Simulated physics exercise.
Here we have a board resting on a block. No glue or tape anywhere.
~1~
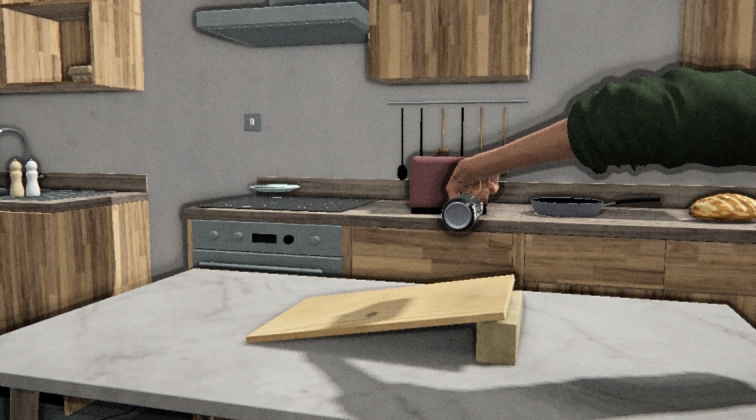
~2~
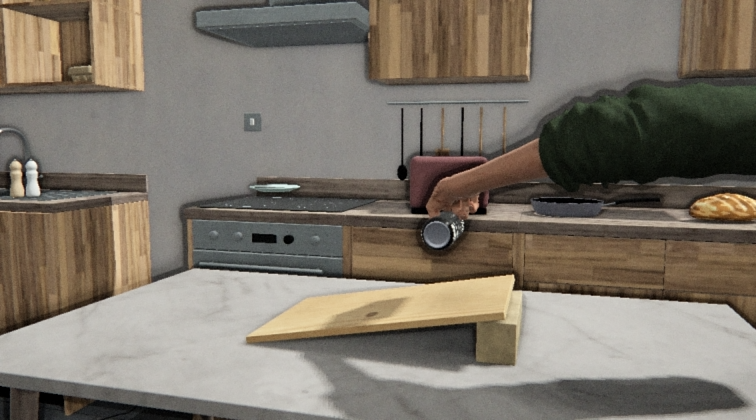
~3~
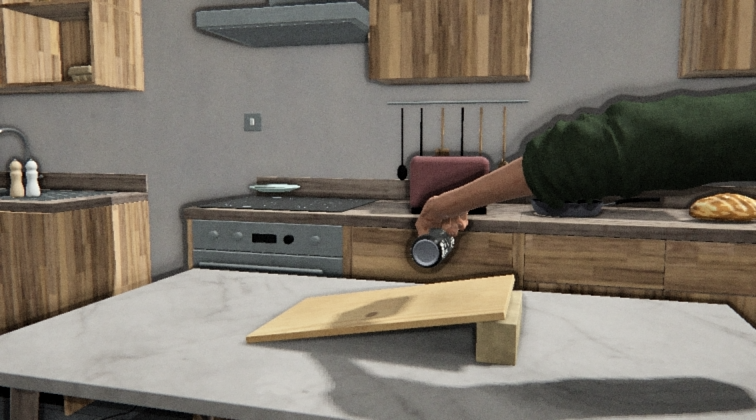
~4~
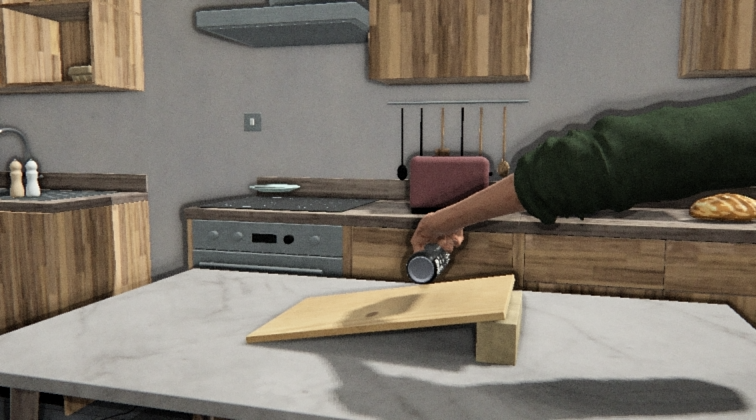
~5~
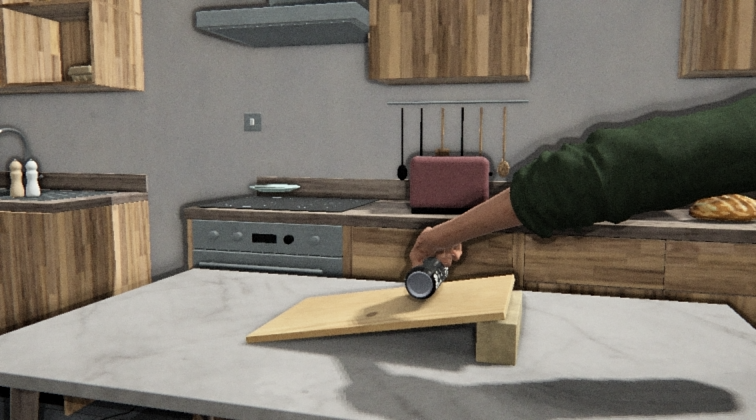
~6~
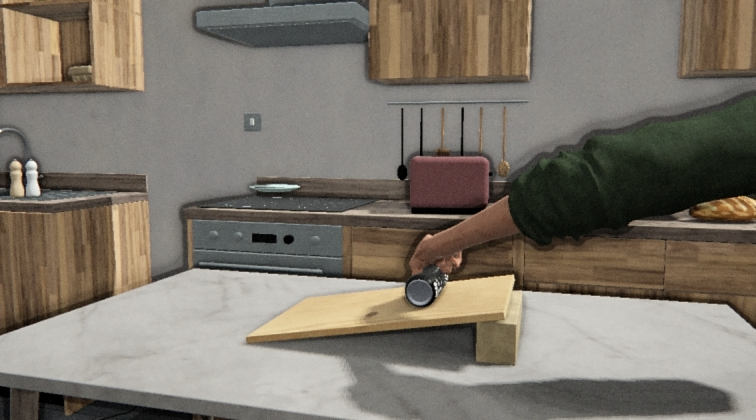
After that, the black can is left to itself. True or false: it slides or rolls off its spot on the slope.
True.
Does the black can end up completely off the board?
In the end it goes over the edge.
Then, 0.80 s after the last picture, black can rolled well along near (315, 296).
Then, 1.20 s after the last picture, black can now off the board.
Then, 1.60 s after the last picture, things are still on the move.
Then, 1.90 s after the last picture, as before.
By the end, off the board, black can. The black can slides or rolls down.
